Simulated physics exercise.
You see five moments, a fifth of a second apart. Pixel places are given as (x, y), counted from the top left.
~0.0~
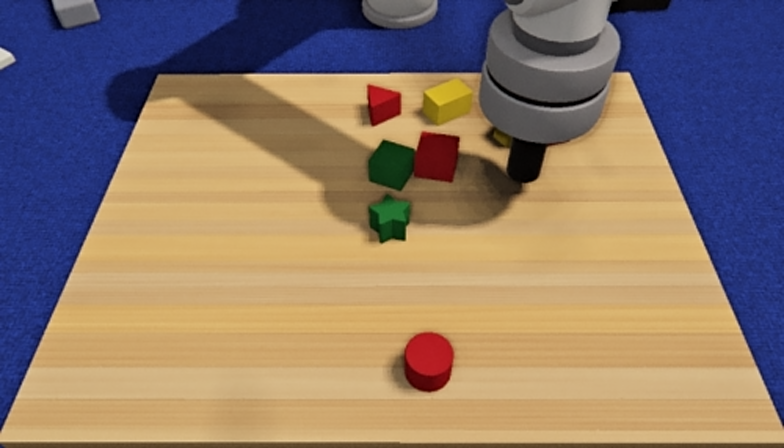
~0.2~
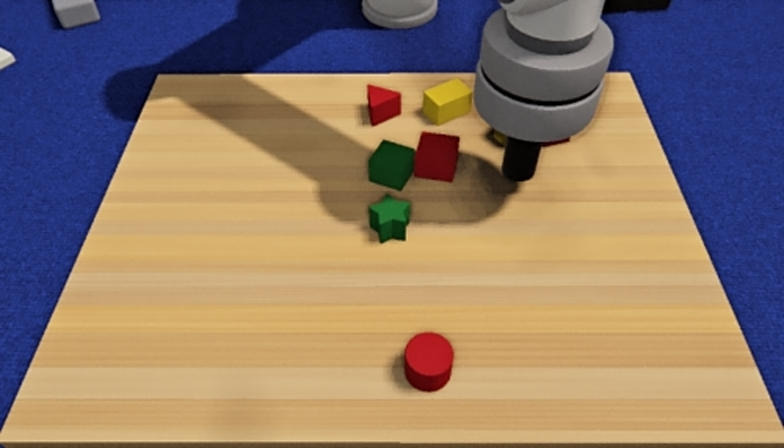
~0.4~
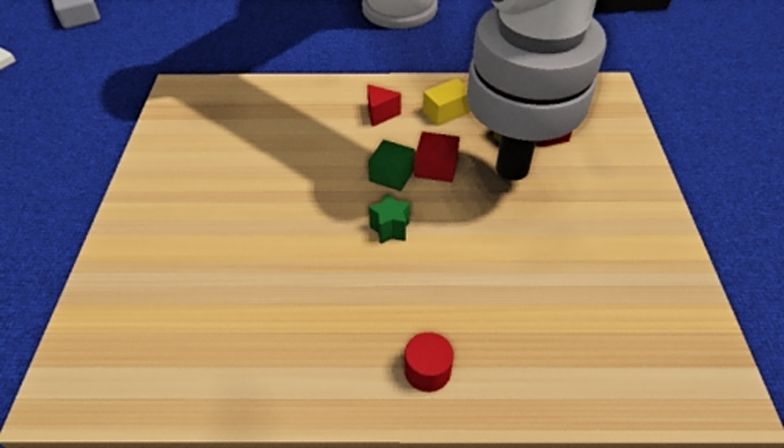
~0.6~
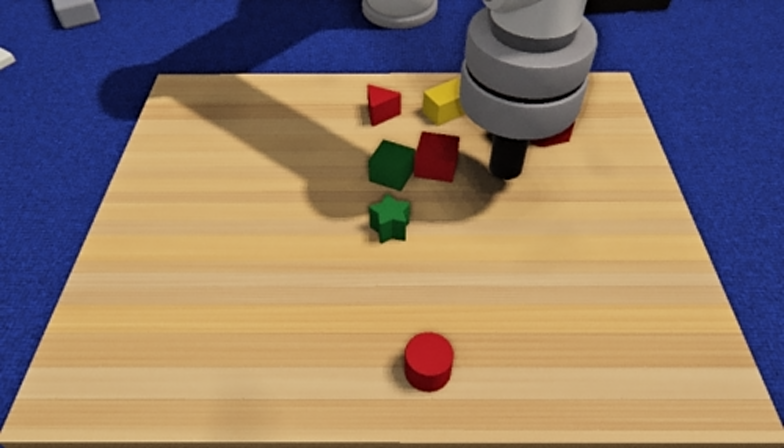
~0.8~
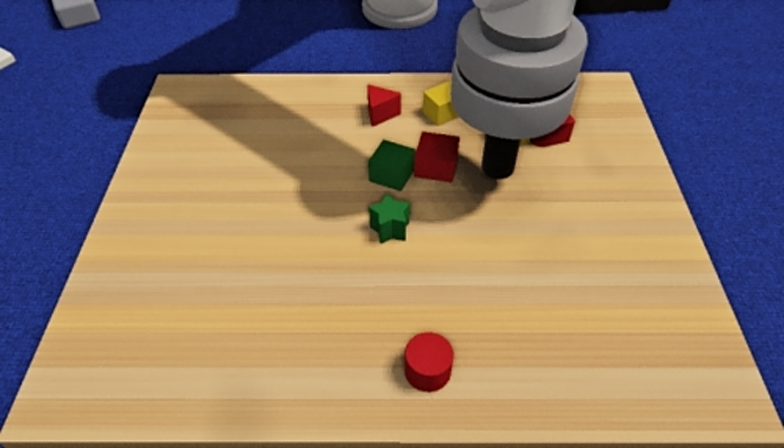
A grey robotic arm with a black post at its lower end slides slowly a short way left above a pale wooden board on a blue surface, seen from above by a still camera. Red, green and yellow blocks sit near the board's upper middle, with a green star below them and a red cylinder nearer the front. The blocks stay put as the arm's shadow shifts left, uncovering a red piece behind it.
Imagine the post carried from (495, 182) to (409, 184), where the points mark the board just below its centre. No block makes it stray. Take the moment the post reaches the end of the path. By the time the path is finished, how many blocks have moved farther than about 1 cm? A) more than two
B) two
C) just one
B
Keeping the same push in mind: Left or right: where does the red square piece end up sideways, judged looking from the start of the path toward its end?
The shift is rightward.
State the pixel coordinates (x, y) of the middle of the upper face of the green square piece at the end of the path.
At the end it should sit near (373, 149).
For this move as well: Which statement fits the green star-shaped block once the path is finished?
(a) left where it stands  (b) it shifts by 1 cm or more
(a)
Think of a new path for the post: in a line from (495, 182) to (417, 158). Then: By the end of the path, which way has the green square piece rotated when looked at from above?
Counter-clockwise, from overhead.
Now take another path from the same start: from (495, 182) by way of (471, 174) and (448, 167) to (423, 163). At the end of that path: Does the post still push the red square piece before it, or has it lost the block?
The post keeps it before itself.
On the path given first. Halfway along, post at (453, 168); green square piece at (383, 151), turned 30° anticlockwise; red square piece at (427, 143), turned 25° clockwise.
At the end, post at (410, 170); green star-shaped block not moved; green square piece at (373, 149), turned 35° anticlockwise; red square piece at (412, 137), turned 65° clockwise.
